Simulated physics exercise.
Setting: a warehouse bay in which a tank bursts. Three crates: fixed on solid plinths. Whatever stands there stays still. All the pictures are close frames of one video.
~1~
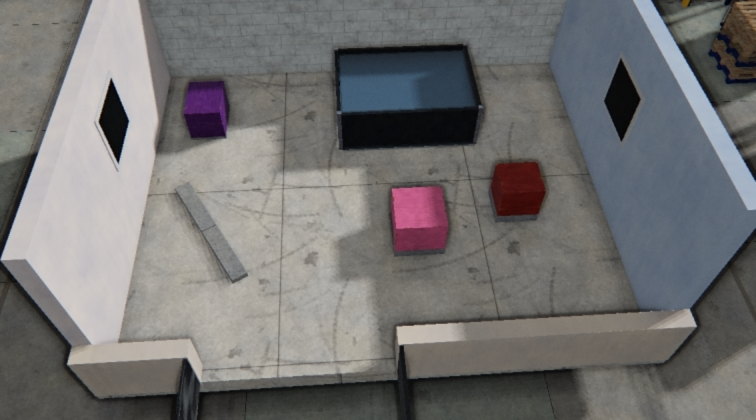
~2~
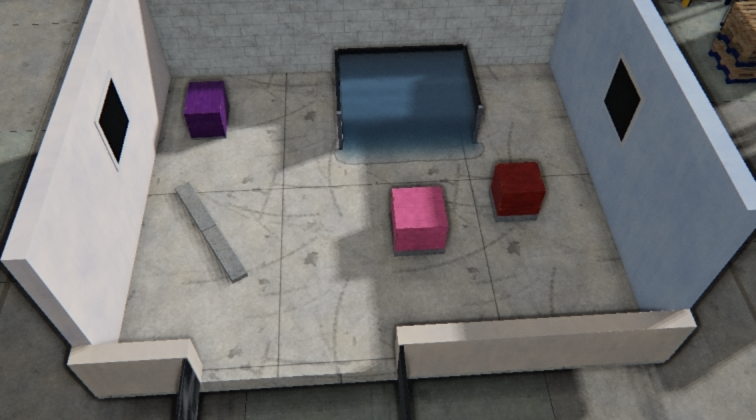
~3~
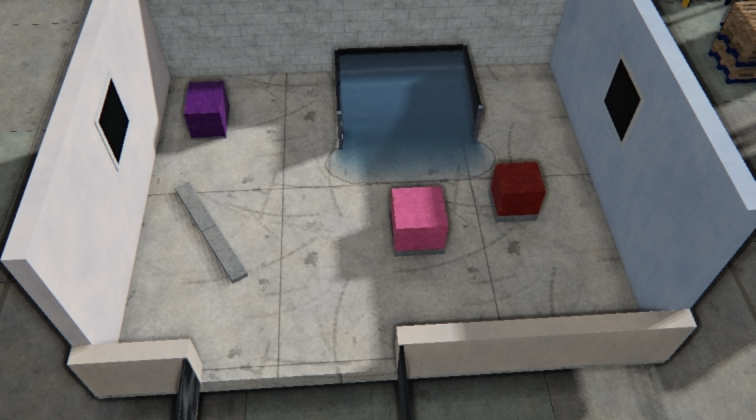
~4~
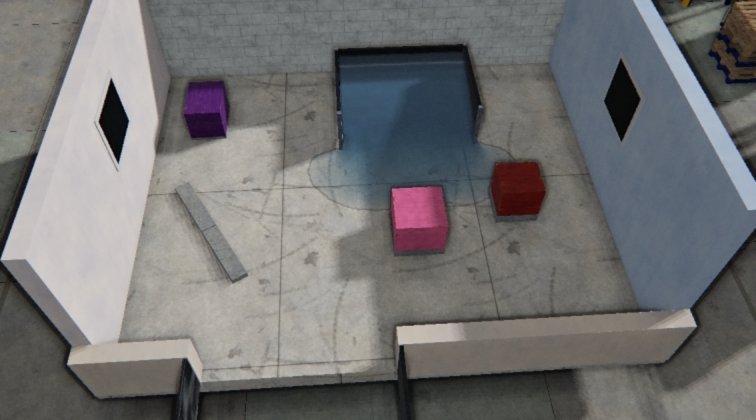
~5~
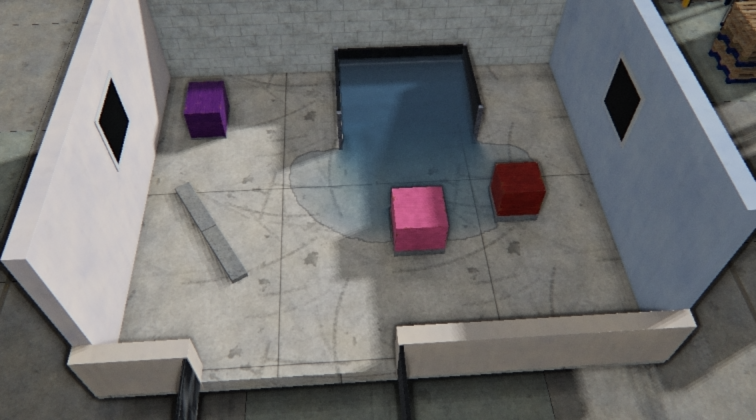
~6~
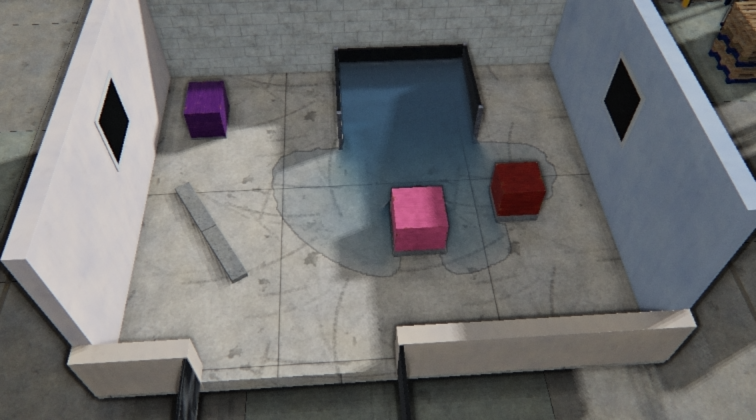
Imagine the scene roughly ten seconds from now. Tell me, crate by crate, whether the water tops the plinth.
Red crate: Yes, it does. Pink crate: Yes, it does. Purple crate: Yes, it does.
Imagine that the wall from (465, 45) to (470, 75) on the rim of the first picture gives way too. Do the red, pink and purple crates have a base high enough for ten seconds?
Note: Red gets flooded; pink is never reached; purple gets flooded.
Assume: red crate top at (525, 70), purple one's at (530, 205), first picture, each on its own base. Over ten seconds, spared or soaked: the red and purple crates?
Note - red crate stays out of reach, purple crate is caught.
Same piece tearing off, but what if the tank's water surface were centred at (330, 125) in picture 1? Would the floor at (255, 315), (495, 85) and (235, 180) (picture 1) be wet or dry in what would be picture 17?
Results in order - swamped, left untouched, left untouched.
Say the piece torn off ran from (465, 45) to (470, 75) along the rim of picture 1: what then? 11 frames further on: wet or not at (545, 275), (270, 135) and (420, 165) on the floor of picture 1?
Read off point by point, the answer is not soaked, not soaked, not soaked.
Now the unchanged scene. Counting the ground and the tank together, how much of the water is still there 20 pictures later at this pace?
Estimate: Near 86 %.
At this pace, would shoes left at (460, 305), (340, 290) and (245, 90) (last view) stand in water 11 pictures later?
Status by point, in sequence: Waterlogged; waterlogged; unwetted.
A moment on, water covers 40 % of the floor; the red crate water round its plinth, the pink crate water round its plinth, the purple crate not reached.
Next, water covers 55 % of the floor; the red crate water round its plinth, the pink crate water round its plinth, the purple crate not reached.
Then, water covers 75 % of the floor; the red crate water round its plinth, the pink crate water round its plinth, the purple crate not reached.
Later, water covers 90 % of the floor; the red crate water round its plinth, the pink crate water round its plinth, the purple crate water round its plinth.
In the end, water covers 100 % of the floor; the red crate was topped, the pink crate was topped, the purple crate was topped.
